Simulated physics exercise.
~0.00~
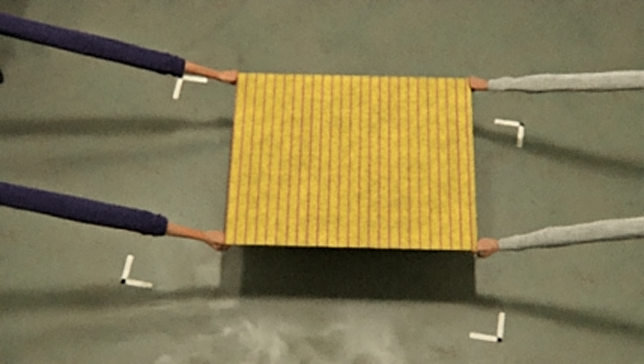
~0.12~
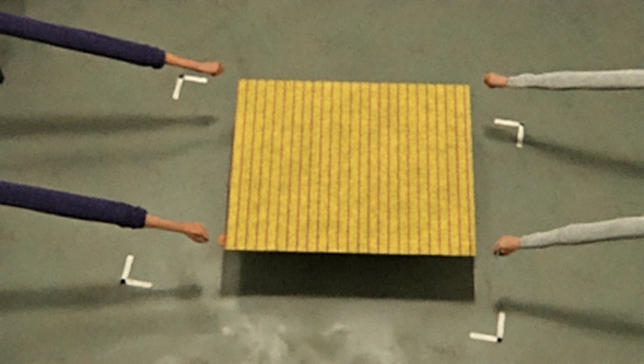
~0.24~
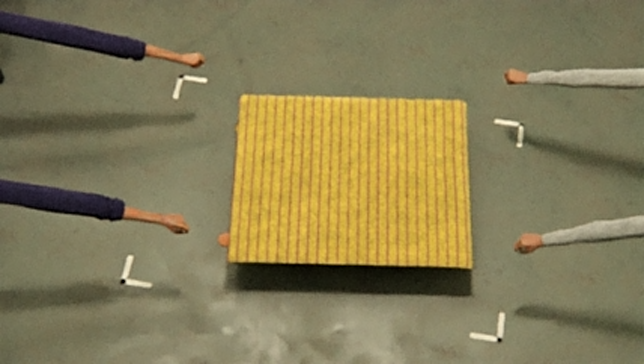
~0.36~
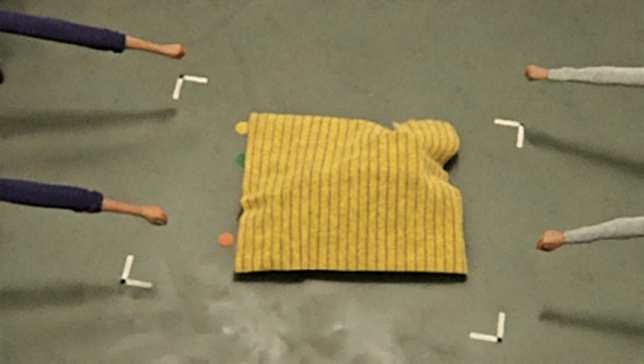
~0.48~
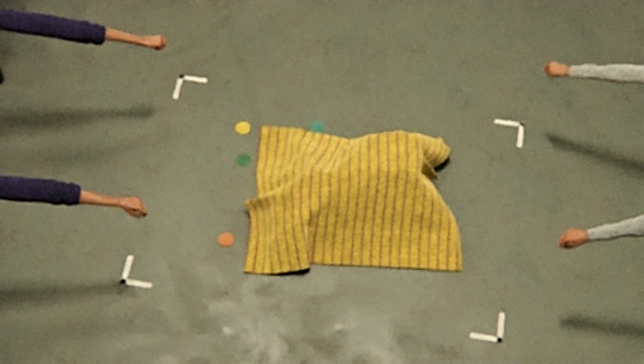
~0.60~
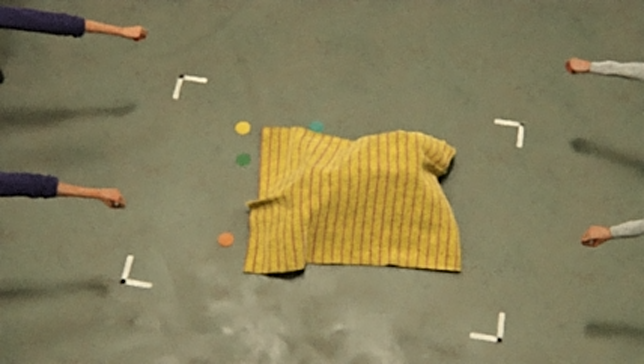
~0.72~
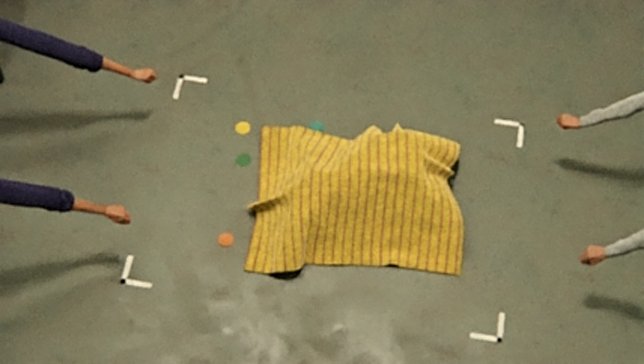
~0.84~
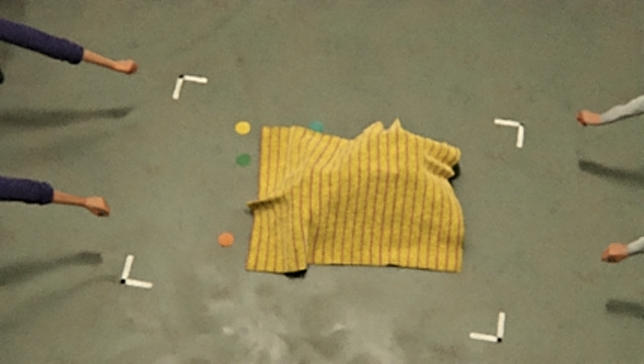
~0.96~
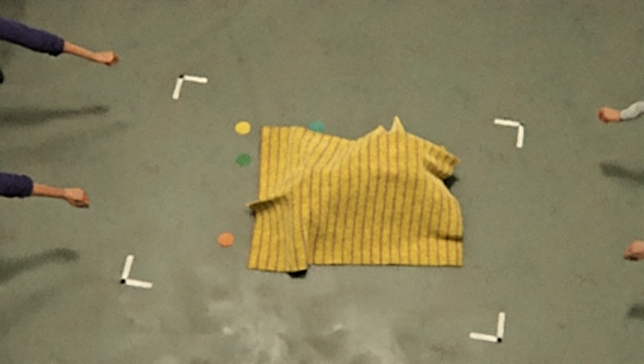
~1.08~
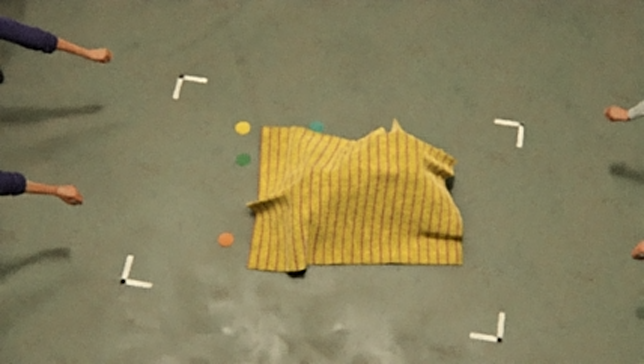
Four hands releasing a striped yellow cloth that drops and settles rumpled over hidden shapes, leaving four coloured discs showing beside it.
